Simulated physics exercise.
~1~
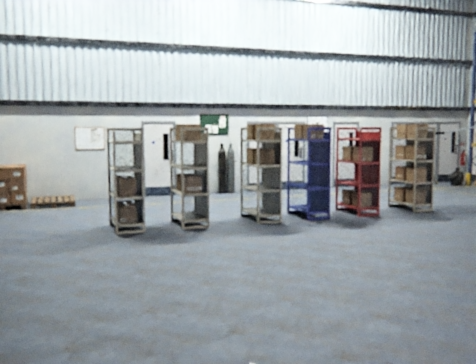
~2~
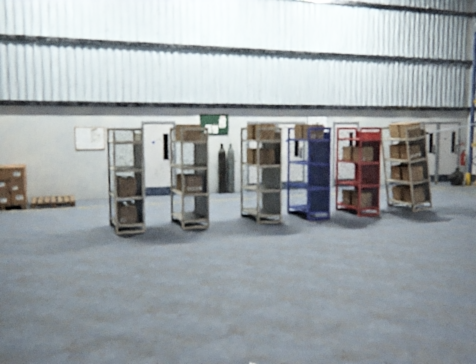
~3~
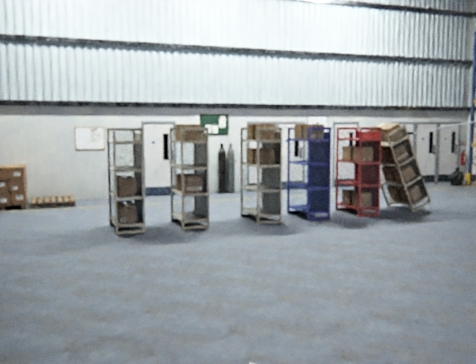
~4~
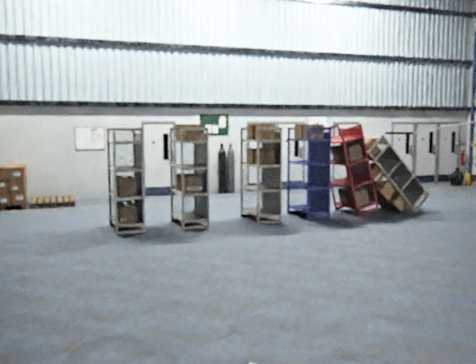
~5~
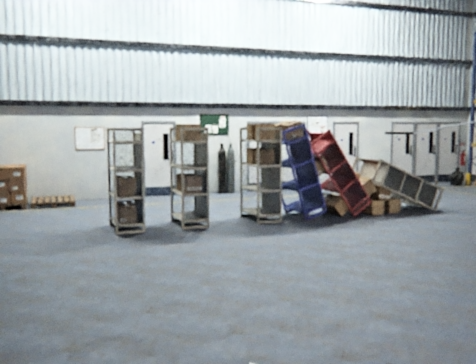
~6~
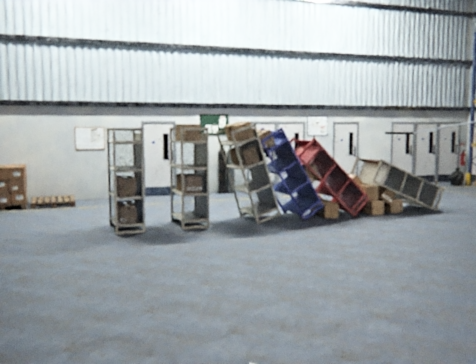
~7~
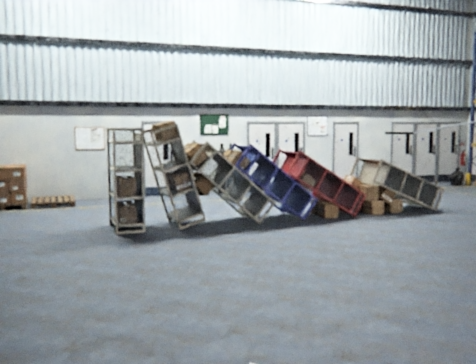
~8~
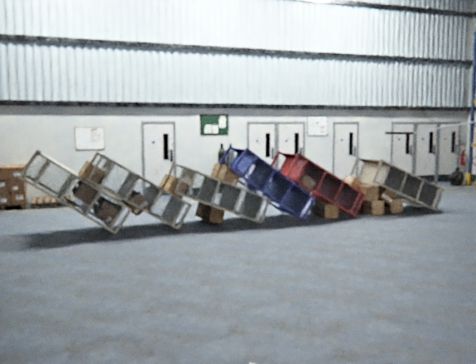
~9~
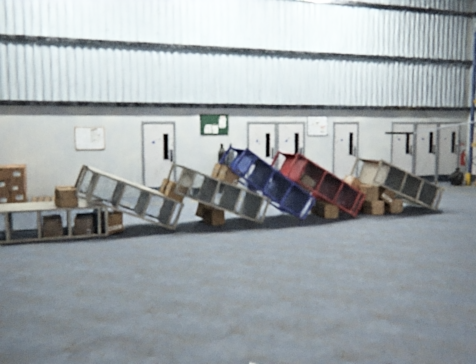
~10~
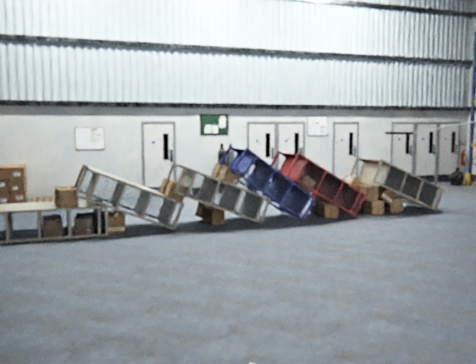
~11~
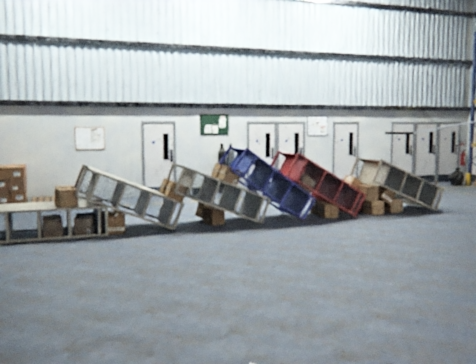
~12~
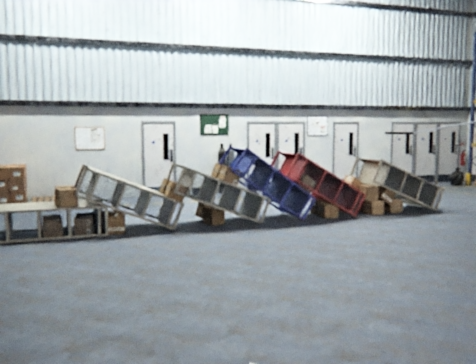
Six loaded racks topple leftward one after another, spilling boxes, until none is left standing.
